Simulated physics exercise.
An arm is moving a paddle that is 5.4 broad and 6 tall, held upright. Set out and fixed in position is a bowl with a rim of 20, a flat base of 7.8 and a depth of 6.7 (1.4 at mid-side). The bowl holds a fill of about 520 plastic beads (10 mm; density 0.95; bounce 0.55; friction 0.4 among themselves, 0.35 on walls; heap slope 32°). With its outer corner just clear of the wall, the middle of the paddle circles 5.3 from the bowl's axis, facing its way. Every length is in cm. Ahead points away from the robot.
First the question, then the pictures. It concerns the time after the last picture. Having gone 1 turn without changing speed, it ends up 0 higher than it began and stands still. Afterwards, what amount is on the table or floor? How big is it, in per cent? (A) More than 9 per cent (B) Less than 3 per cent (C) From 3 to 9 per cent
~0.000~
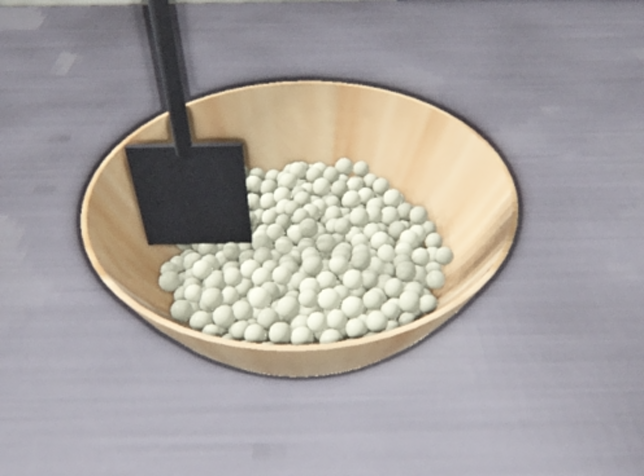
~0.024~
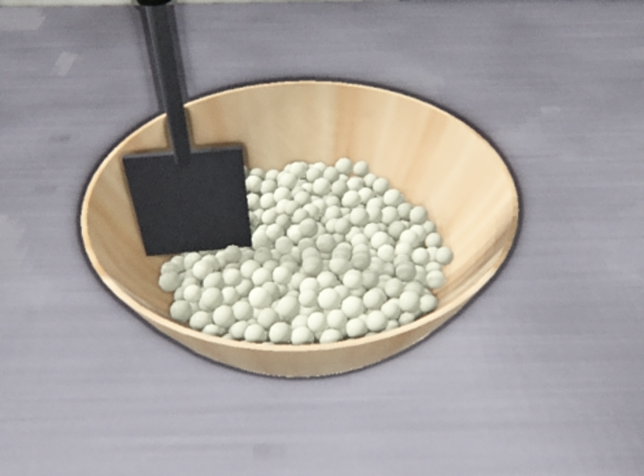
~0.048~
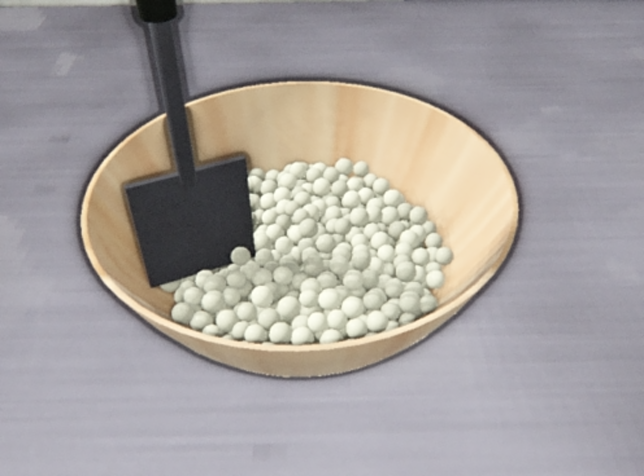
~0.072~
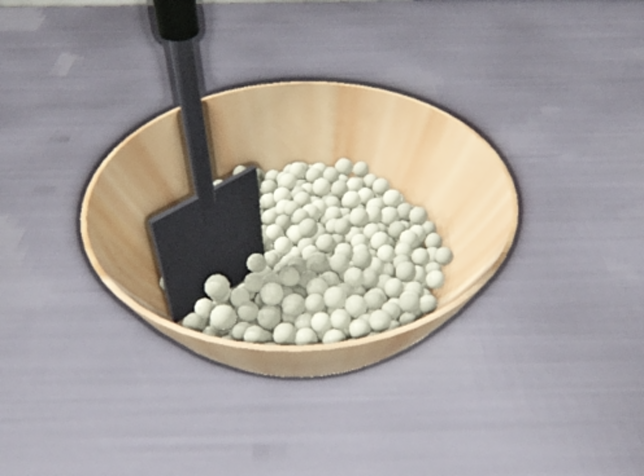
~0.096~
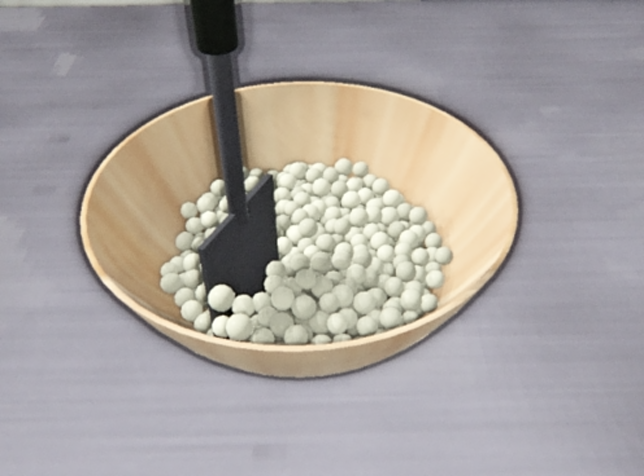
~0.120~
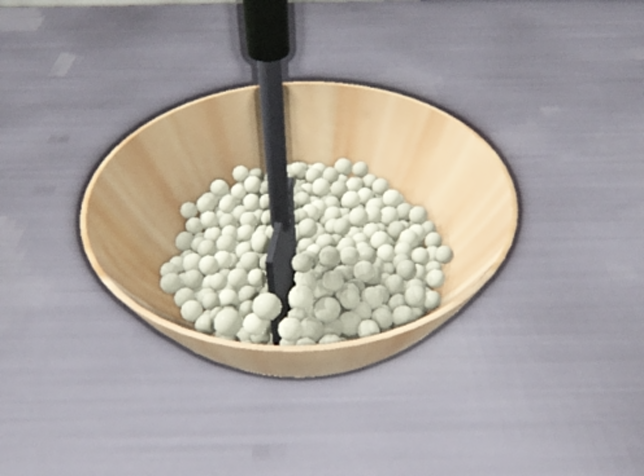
Option A: More than 9 per cent.
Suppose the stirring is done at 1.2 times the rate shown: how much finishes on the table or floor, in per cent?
Close to 20 in a hundred.
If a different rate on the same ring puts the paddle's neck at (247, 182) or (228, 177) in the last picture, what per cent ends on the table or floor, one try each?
Around 10 and 5 percent, in that order.
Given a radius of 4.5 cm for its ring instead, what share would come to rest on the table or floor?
Close to 25 in a hundred then.
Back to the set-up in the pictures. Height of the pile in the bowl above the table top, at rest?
Roughly 5.0 centimetres.
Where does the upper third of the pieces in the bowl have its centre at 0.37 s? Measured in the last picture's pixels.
Roughly pixel (245, 179).
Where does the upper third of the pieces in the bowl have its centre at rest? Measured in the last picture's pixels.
Roughly pixel (259, 270).
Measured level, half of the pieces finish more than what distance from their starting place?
Reading: Around 1 cm.
After 0.25 s, 187° round, highest piece 11 above the table; 507 in the bowl, 1 on the table or floor, 13 in flight or on the tool.
After 0.37 s, 291° round, highest piece 10 above the table; 484 in the bowl, 15 on the table or floor, 22 in flight or on the tool.
After 0.63 s, 0° round, highest piece 5 above the table; 452 in the bowl, 68 on the table or floor, 1 in flight or on the tool.
After 1.33 s, 0° round, highest piece 5 above the table; 452 in the bowl, 69 on the table or floor.
At rest, 452 in the bowl, 69 on the table or floor. That is 13 % on the table or floor.
